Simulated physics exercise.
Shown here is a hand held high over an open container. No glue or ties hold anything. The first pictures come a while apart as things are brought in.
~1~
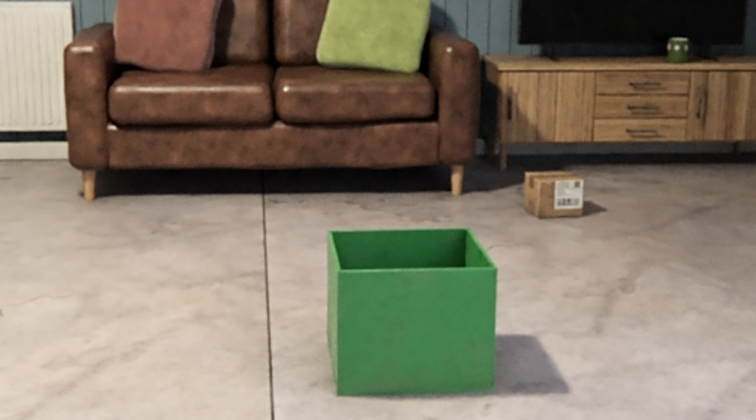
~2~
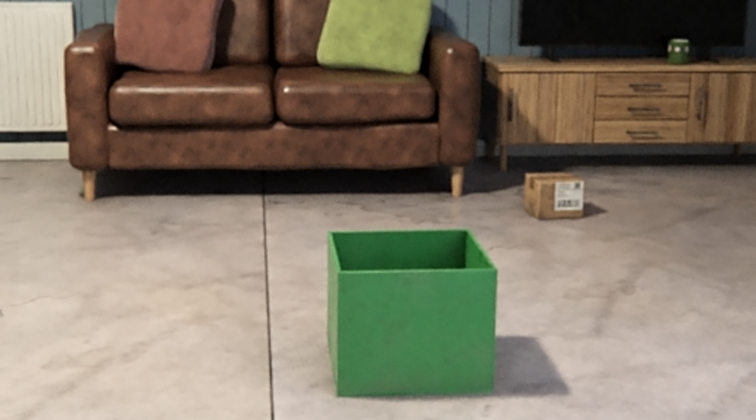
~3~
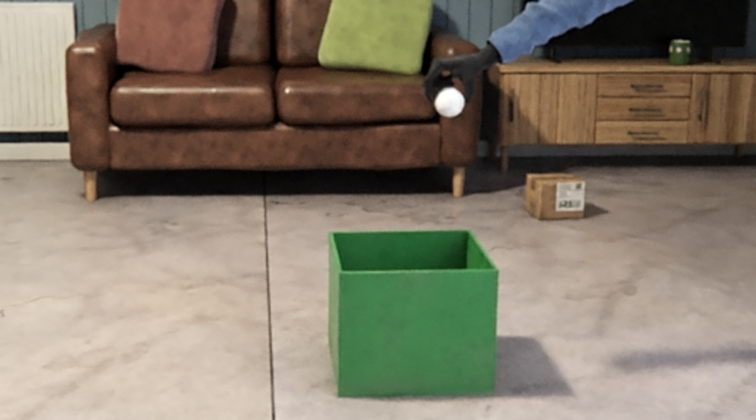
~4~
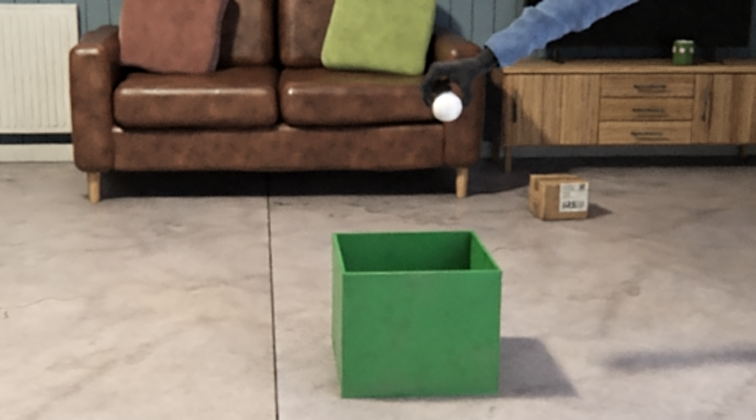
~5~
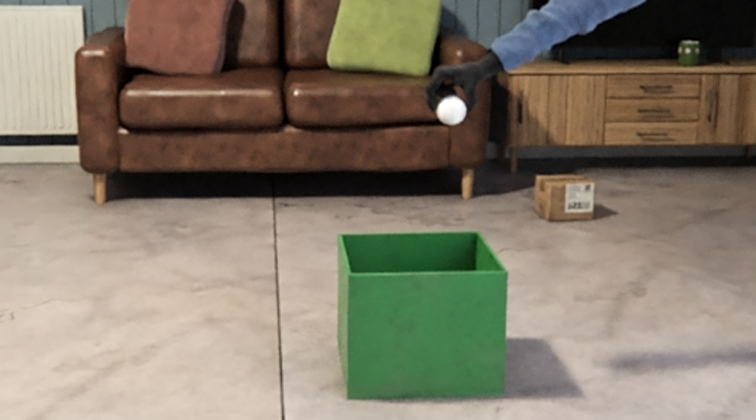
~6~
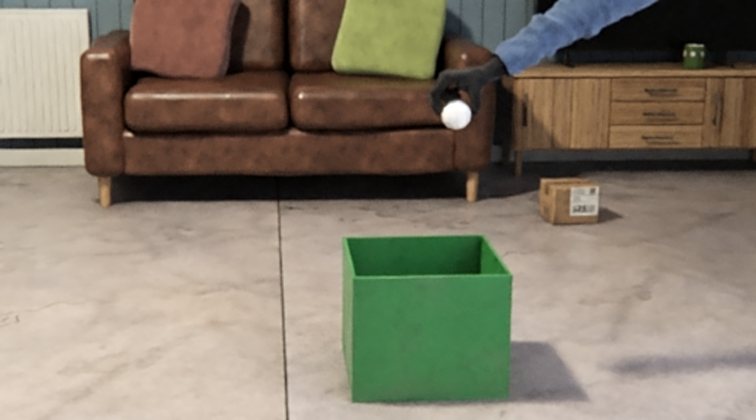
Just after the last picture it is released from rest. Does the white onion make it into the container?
Yes, falls in.
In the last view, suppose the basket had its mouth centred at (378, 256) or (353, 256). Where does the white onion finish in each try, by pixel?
(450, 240) and (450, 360).
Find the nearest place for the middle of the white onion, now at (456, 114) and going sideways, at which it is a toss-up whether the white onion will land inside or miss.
The switch point lies roughly at (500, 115).
Then, 0.22 s later than the last frame, white onion dropping near (454, 182).
Then, 0.36 s later than the last frame, white onion dropping near (451, 322).
When it is over, the white onion lands inside, near (450, 355).
